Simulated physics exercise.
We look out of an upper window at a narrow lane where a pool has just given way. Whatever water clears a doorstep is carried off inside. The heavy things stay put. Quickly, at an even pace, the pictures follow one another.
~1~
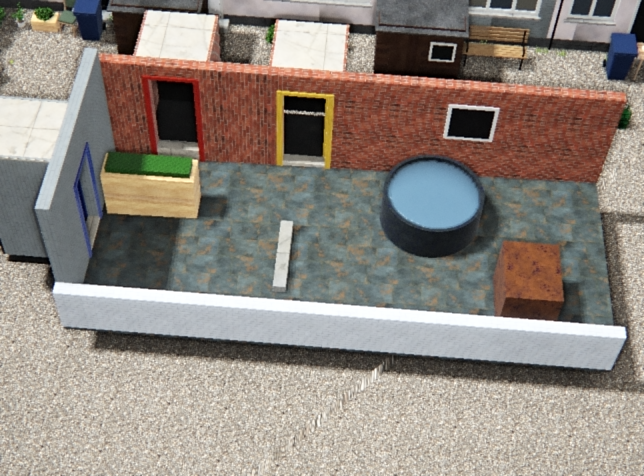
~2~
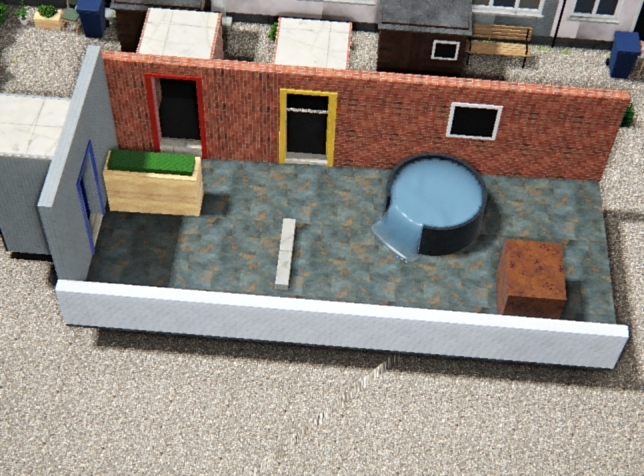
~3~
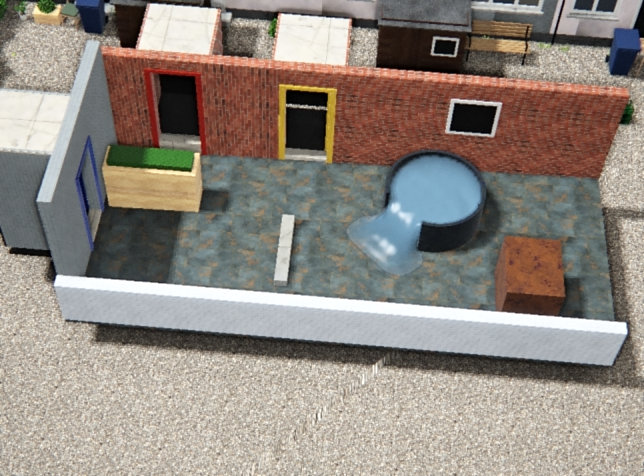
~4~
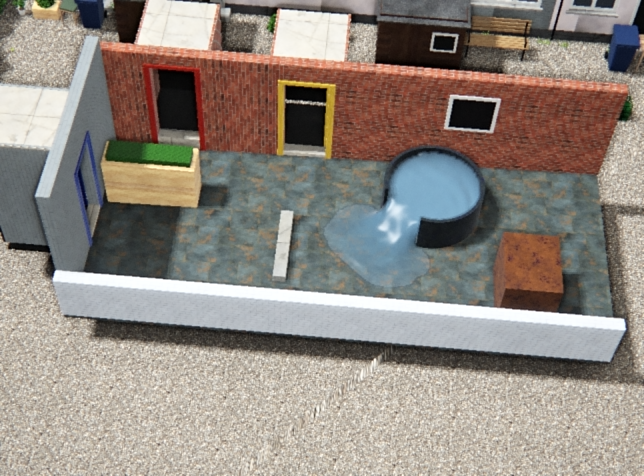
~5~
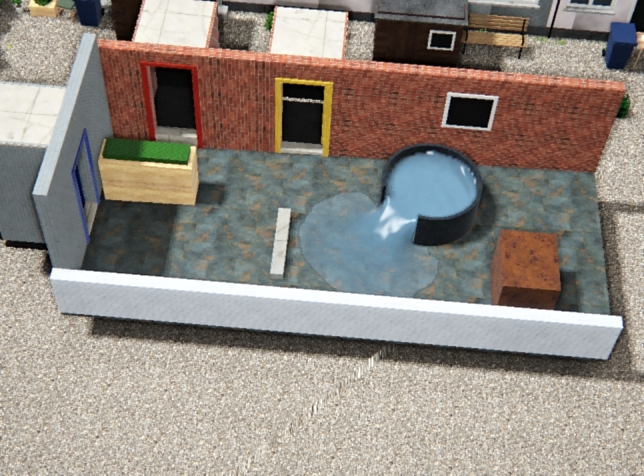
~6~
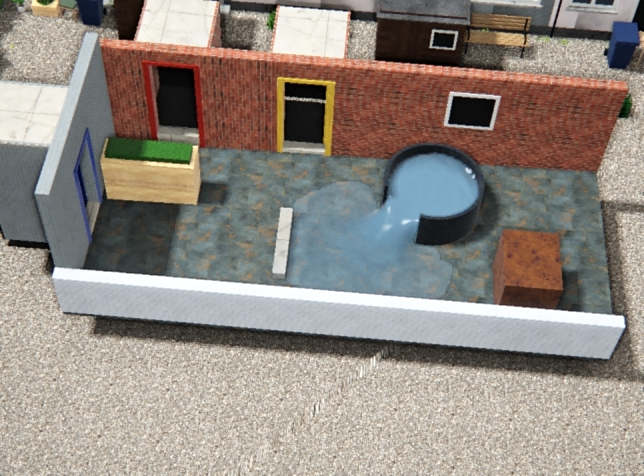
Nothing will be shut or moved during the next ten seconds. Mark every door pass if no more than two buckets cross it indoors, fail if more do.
Marks: Blue door fail, red door pass, yellow door pass.
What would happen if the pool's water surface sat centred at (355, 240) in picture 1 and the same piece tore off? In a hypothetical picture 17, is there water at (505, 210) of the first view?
Well, it ends up unwetted there.
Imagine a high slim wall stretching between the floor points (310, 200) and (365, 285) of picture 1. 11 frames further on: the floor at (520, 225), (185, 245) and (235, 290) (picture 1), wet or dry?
Untouched; untouched; submerged.
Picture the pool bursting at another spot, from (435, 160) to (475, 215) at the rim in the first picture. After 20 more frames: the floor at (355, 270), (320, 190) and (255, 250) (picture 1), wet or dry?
One after the other: Clear, wet, not flooded.
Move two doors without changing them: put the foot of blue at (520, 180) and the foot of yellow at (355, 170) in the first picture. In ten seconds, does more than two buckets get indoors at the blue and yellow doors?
Result - the blue door stays within limits while the yellow door stays within limits.
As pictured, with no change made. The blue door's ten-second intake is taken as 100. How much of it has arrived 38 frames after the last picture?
It would be roughly 60 percent of the ten-second total.
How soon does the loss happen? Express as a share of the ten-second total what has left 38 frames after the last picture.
Near 60 in a hundred.
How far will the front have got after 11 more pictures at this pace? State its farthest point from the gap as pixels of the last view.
Point: (76, 295) in the last picture's pixels.
A moment on, water covers 25 % of the floor; the blue door not reached, the red door not reached, the yellow door not reached.
Next, water covers 45 % of the floor; the blue door not reached, the red door not reached, the yellow door not reached.
Then, water covers 55 % of the floor; the blue door under two buckets in, the red door wet at the sill, nothing in, the yellow door wet at the sill, nothing in.
Later, water covers 65 % of the floor; the blue door far over two buckets in, the red door wet at the sill, nothing in, the yellow door wet at the sill, nothing in.
In the end, water covers 80 % of the floor; the blue door far over two buckets in, the red door wet at the sill, nothing in, the yellow door under two buckets in.
